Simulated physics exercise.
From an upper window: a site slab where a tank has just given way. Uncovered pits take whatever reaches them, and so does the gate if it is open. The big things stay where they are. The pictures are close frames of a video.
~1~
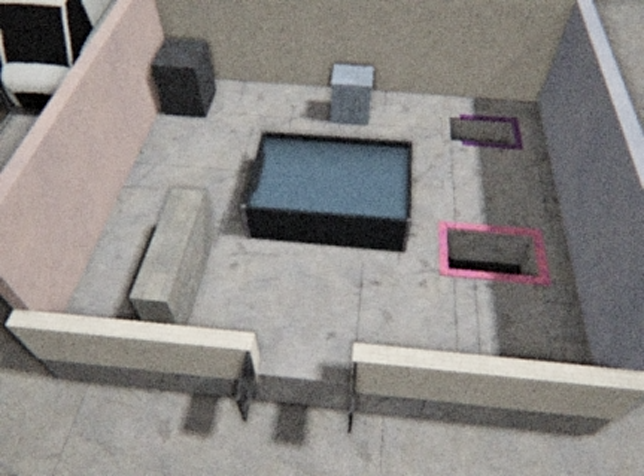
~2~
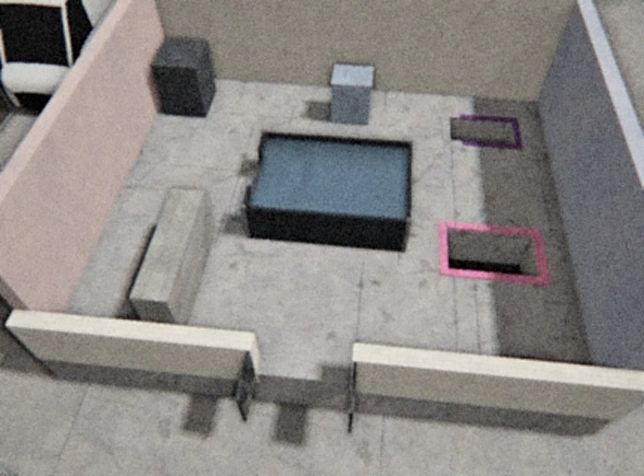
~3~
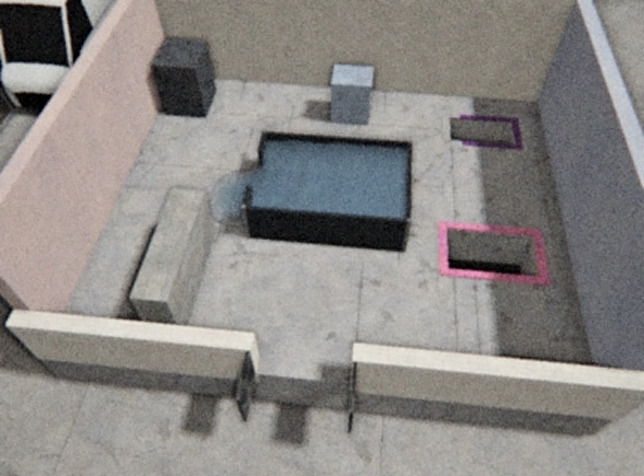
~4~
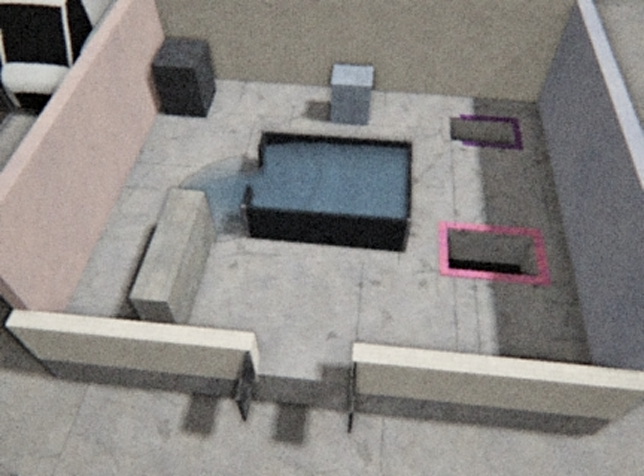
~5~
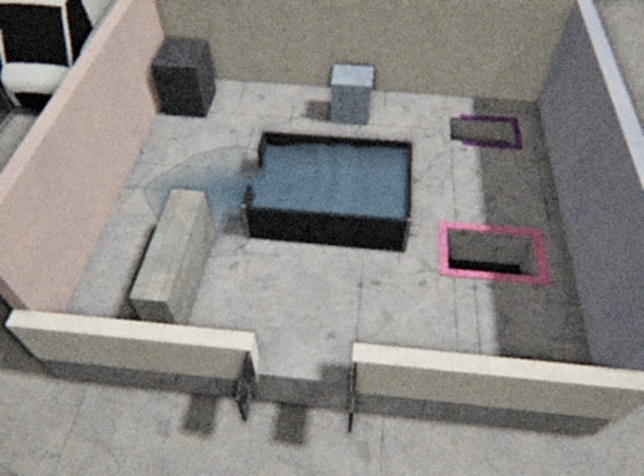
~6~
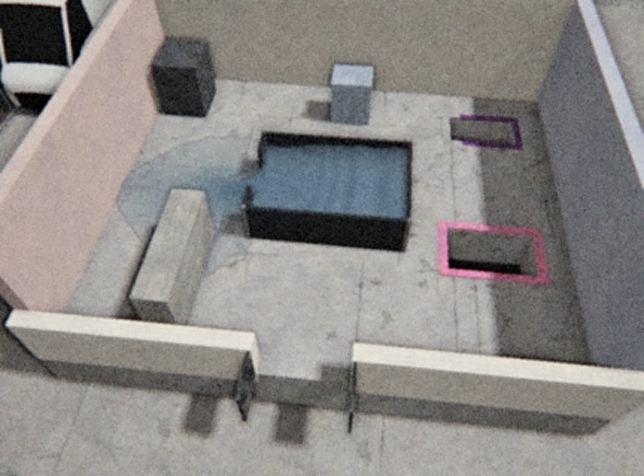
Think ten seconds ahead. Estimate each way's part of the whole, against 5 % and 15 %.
One by one: The gate takes less than 5 %; the purple pit takes between 5 and 15 %; the pink pit takes less than 5 %.
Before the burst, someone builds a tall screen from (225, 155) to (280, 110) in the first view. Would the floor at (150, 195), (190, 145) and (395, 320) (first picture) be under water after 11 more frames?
In that order: Under water, flooded, dry.
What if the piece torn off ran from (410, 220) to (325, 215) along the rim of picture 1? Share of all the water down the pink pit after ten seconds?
In per cent: Pink 14.
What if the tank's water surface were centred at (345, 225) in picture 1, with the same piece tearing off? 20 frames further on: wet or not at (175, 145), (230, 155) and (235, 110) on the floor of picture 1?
As listed: Awash, under water, under water.
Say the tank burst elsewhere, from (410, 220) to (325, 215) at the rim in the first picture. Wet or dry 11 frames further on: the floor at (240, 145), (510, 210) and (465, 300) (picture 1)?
As listed: Free of water, dry, wet.
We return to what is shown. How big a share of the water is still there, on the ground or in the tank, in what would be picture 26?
I make it 100 per cent.
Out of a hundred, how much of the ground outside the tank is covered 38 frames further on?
I make it 70 per cent.
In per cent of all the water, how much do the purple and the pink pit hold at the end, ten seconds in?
About 6 and 0 per cent.
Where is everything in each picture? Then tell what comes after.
The first picture shows still water in the water tank at (331, 177).
In the second picture, the front is at a hidden place, out from the gap at (259, 190).
In the third picture, the front is at (213, 204), out from the gap at (259, 191).
In the fourth picture, water pours out at (259, 190) and has run to a hidden place.
In the fifth picture, water pours out at (259, 190) and has run to (149, 190).
In the sixth picture, the front is at (129, 176), out from the gap at (259, 190).
A moment on, water covers 20 % of the floor; the gate 0 %, the purple pit 0 %, the pink pit 0 %.
Next, water covers 25 % of the floor; the gate 0 %, the purple pit 0 %, the pink pit 0 %.
Then, water covers 35 % of the floor; the gate 0 %, the purple pit 0 %, the pink pit 0 %.
Later, water covers 70 % of the floor; the gate 0 %, the purple pit 1 %, the pink pit 0 %.
In the end, water covers 90 % of the floor; the gate 0 %, the purple pit 7 %, the pink pit 0 %.
